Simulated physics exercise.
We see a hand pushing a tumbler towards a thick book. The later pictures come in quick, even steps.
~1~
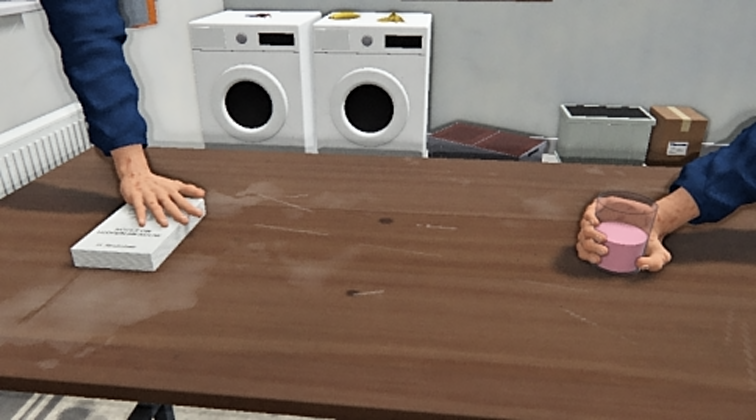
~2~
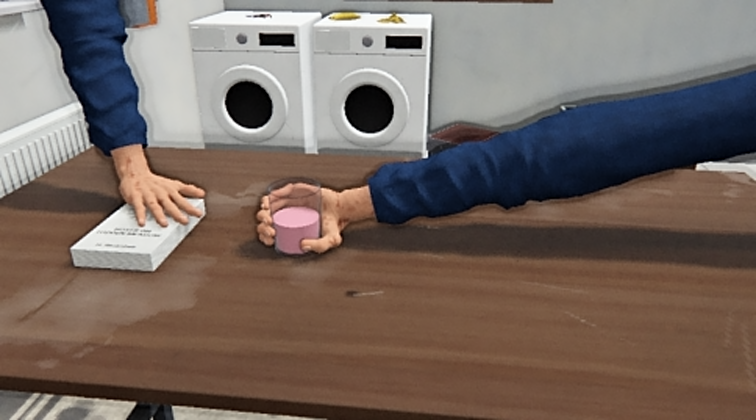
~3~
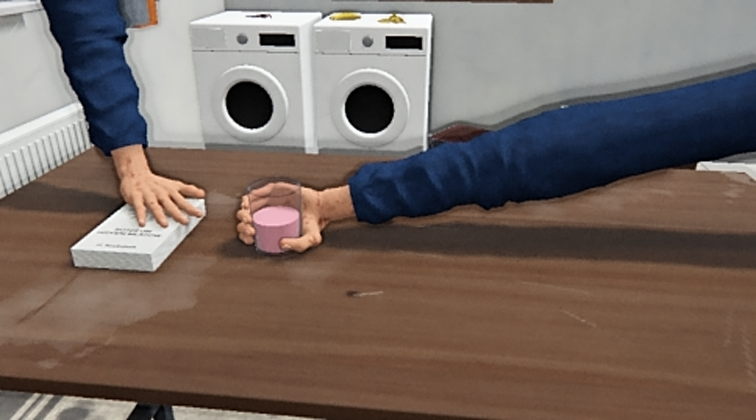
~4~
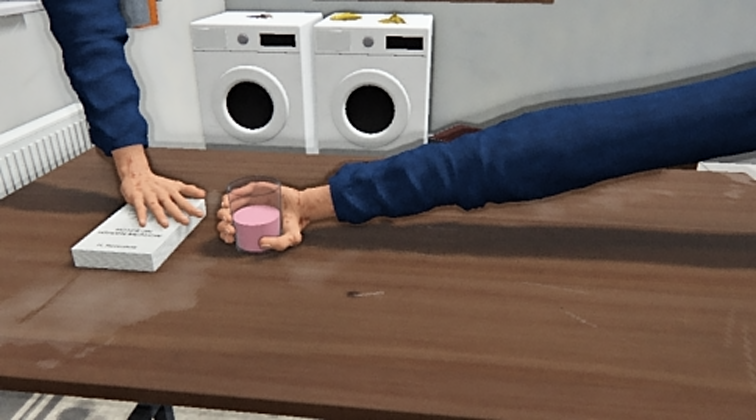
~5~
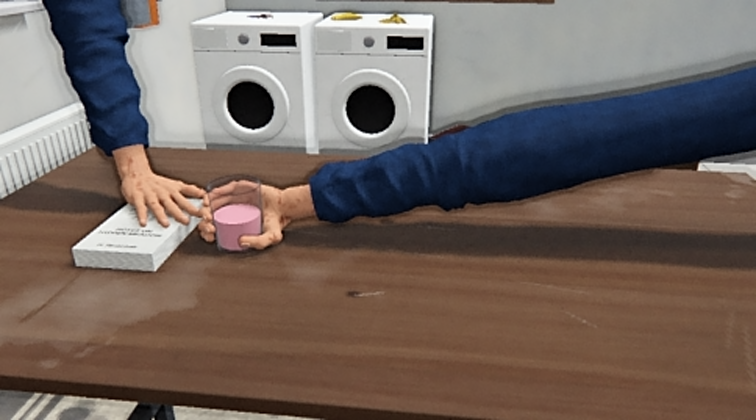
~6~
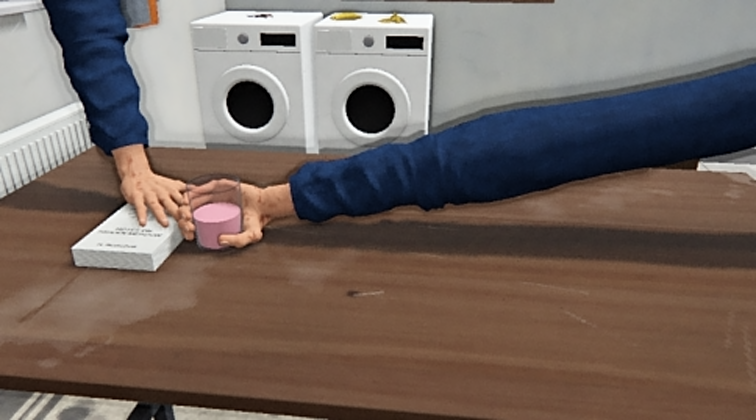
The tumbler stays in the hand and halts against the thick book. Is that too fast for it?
At the stop the tumbler keeps it all in.
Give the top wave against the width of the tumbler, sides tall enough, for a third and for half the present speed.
Near 15 and 20 in a hundred.
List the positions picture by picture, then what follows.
At rest; tumbler (621, 232) about half full; thick book (145, 230), in the first picture.
Under way; tumbler about half full, surface at (297, 217), in the second picture.
A step of some 20 px; tumbler (276, 215) about half full, in the third picture.
A step of some 20 px; tumbler about half full, surface at (257, 215), in the fourth picture.
A step of some 20 px; tumbler (237, 212) about half full, in the fifth picture.
A step of some 20 px; tumbler about half full, surface at (217, 213); thick book (145, 229), in the sixth picture.
A moment on, the tumbler meets the thick book.
Further on, the pink milk surges up the wall; the wave climbs under half way to the rim.
When it is over, the tumbler stands at the thick book; all is still inside.
